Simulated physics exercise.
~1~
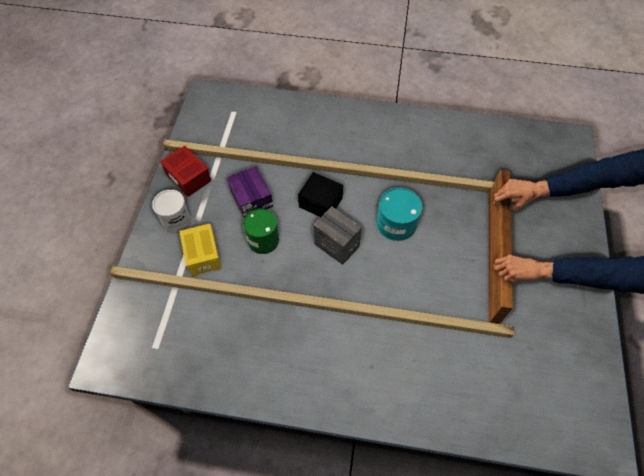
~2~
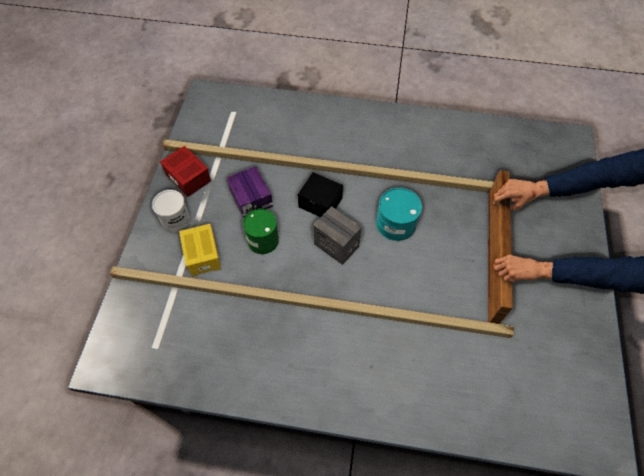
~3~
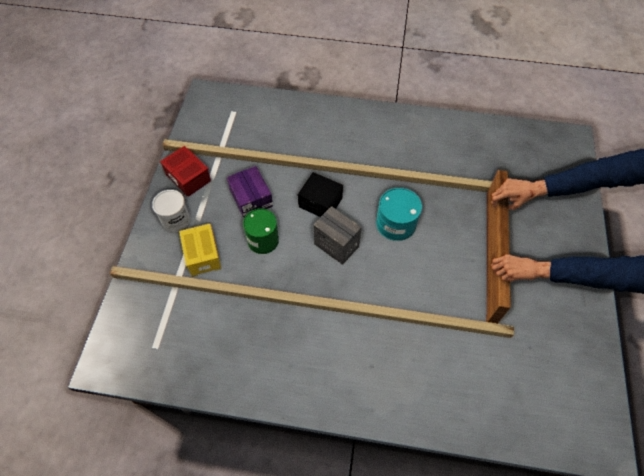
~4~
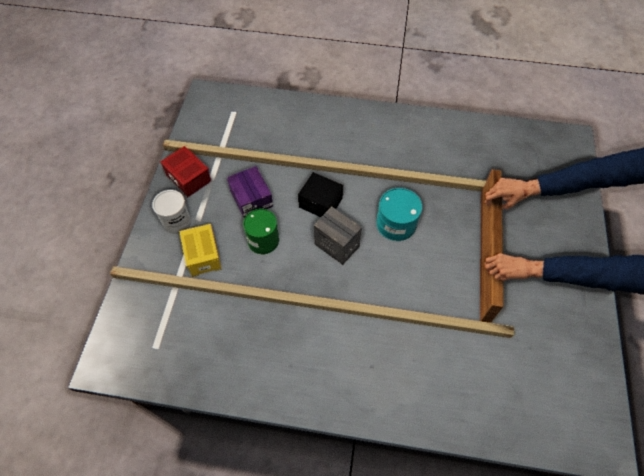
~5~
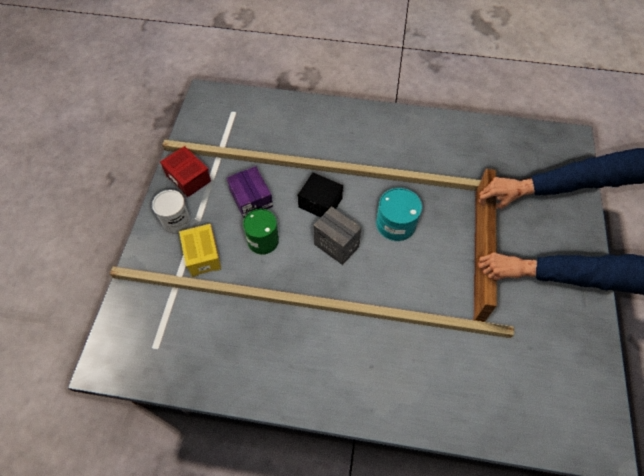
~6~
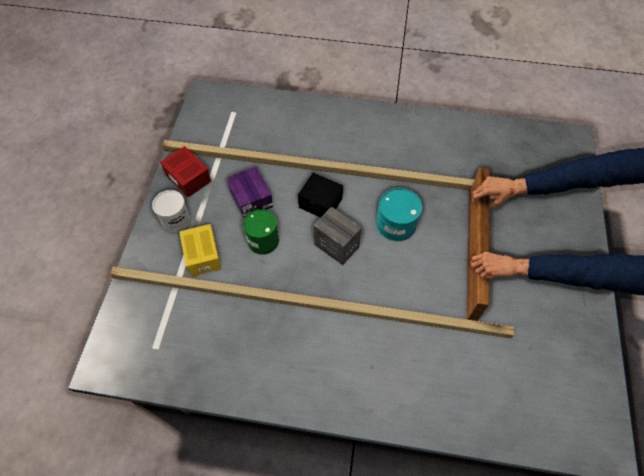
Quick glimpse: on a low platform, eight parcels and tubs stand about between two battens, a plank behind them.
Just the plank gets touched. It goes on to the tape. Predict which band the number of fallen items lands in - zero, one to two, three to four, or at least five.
It ends with just one or a pair down.
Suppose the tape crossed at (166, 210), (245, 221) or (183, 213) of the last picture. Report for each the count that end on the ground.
Try by try, 4, 0 and 4.
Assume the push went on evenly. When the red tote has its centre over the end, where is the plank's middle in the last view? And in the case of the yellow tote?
Near (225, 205) in the first case, near (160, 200) in the other.
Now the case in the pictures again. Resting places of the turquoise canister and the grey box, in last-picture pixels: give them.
Around (182, 190) and around (172, 221).
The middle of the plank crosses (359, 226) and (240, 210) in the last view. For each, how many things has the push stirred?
By then 3, and later 8.
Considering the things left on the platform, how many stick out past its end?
Overhang count: 2.
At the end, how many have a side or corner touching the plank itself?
The count in contact is 4.
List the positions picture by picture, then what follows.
The first frame shows red tote (187, 172); white pail (173, 212); yellow tote (201, 250); plank (499, 245); tape (200, 214).
The second frame shows white pail (172, 213); grey box (337, 236).
The third frame shows yellow tote (201, 250); turquoise canister (398, 215).
The fourth frame shows red tote (187, 172); green canister (262, 232).
The fifth frame shows white pail (173, 213); plank (485, 243).
The sixth frame shows red tote (187, 172); white pail (173, 213); yellow tote (201, 251); plank (478, 242); tape (200, 215).
Early on, none off yet; red tote at rest near (187, 172); white pail at rest near (173, 213); yellow tote at rest near (201, 251).
A while later, none off yet; red tote travelled a little near (178, 166); white pail travelled a little near (166, 211); yellow tote travelled a little near (184, 254).
Finally, the number that fall off is one or two; lost, white pail and red tote.
